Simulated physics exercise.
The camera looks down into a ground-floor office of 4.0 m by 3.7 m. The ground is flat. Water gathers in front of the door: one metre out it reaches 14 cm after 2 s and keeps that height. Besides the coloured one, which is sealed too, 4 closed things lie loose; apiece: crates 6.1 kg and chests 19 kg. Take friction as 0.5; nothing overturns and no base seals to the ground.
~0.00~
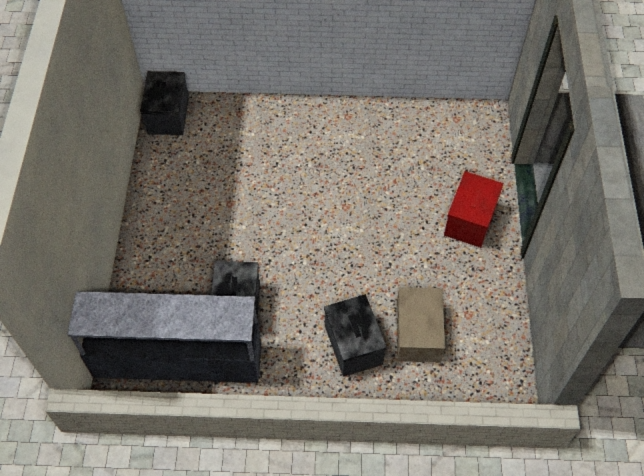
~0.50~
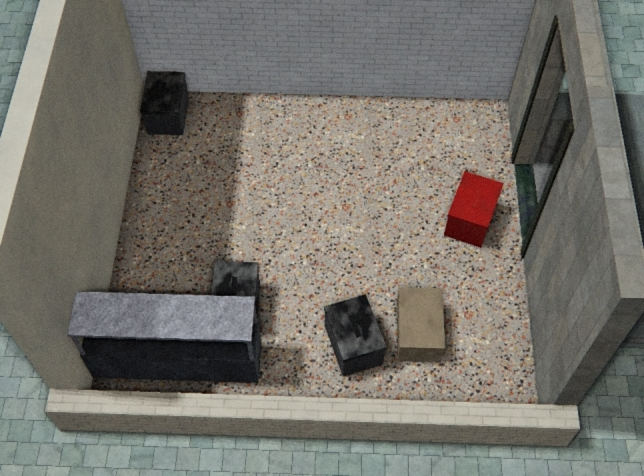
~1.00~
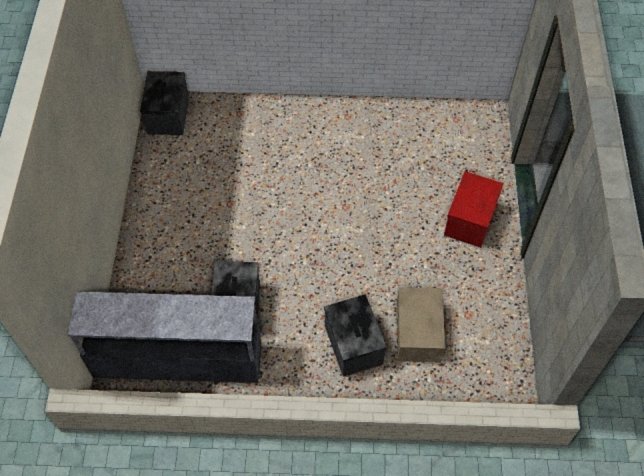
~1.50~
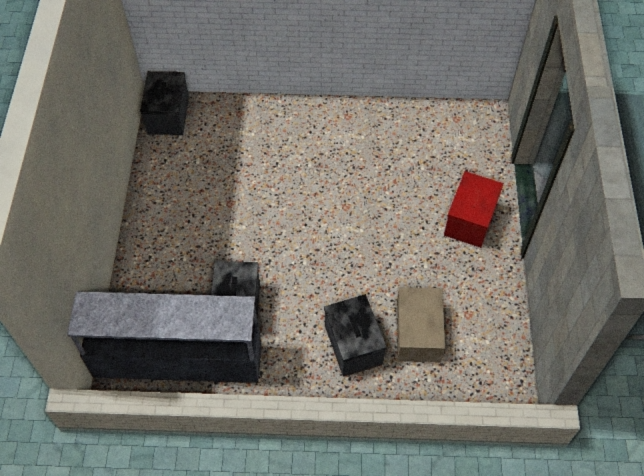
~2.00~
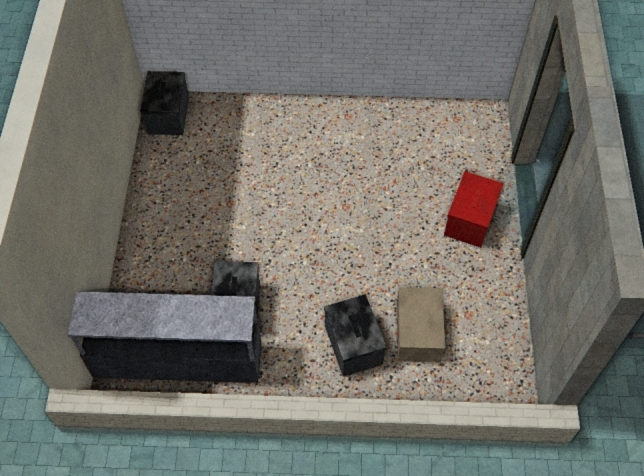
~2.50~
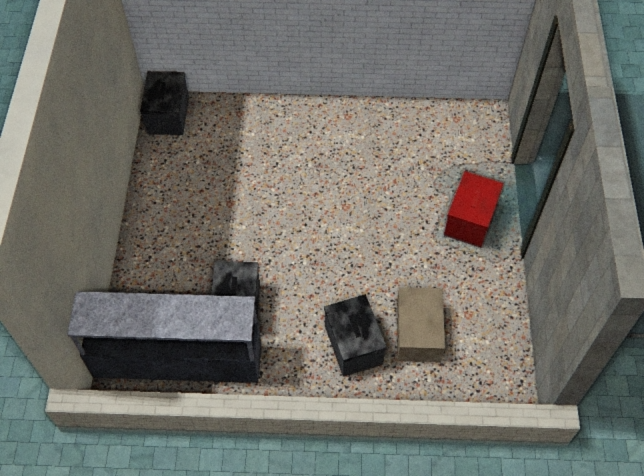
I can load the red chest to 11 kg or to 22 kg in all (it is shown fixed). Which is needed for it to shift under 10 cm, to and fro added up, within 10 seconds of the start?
Verdict: Neither load is enough.
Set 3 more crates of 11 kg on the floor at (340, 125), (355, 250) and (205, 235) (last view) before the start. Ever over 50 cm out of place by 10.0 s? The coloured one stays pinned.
In that order: Past it, short of it, short of it.
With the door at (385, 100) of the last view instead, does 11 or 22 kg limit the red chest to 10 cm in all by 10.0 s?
Then only the higher weight holds it.
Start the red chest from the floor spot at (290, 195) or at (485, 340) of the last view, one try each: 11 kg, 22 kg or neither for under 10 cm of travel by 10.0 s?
In that order: It takes the larger; either load holds.
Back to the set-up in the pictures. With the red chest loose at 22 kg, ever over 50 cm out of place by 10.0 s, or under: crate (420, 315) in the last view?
Answer: Over.
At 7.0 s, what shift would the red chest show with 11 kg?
About 150 cm.
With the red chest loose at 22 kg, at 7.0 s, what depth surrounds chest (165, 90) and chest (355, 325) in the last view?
Roughly 5 and 2 cm.
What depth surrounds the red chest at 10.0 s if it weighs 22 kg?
About 5 cm.
After 3.5 s the red chest would be 85 cm from its start with 11 kg and 26 cm from its start with 22 kg; 5 cm of water round it then.
After 4.5 s the red chest would be 136 cm from its start with 11 kg and 36 cm from its start with 22 kg; 4 cm of water round it then.
After 7.0 s the red chest would be 151 cm from its start with 11 kg and 36 cm from its start with 22 kg; 4 cm of water round it then.
After 10.0 s the red chest would be 161 cm from its start with 11 kg and 36 cm from its start with 22 kg; 5 cm of water round it then.
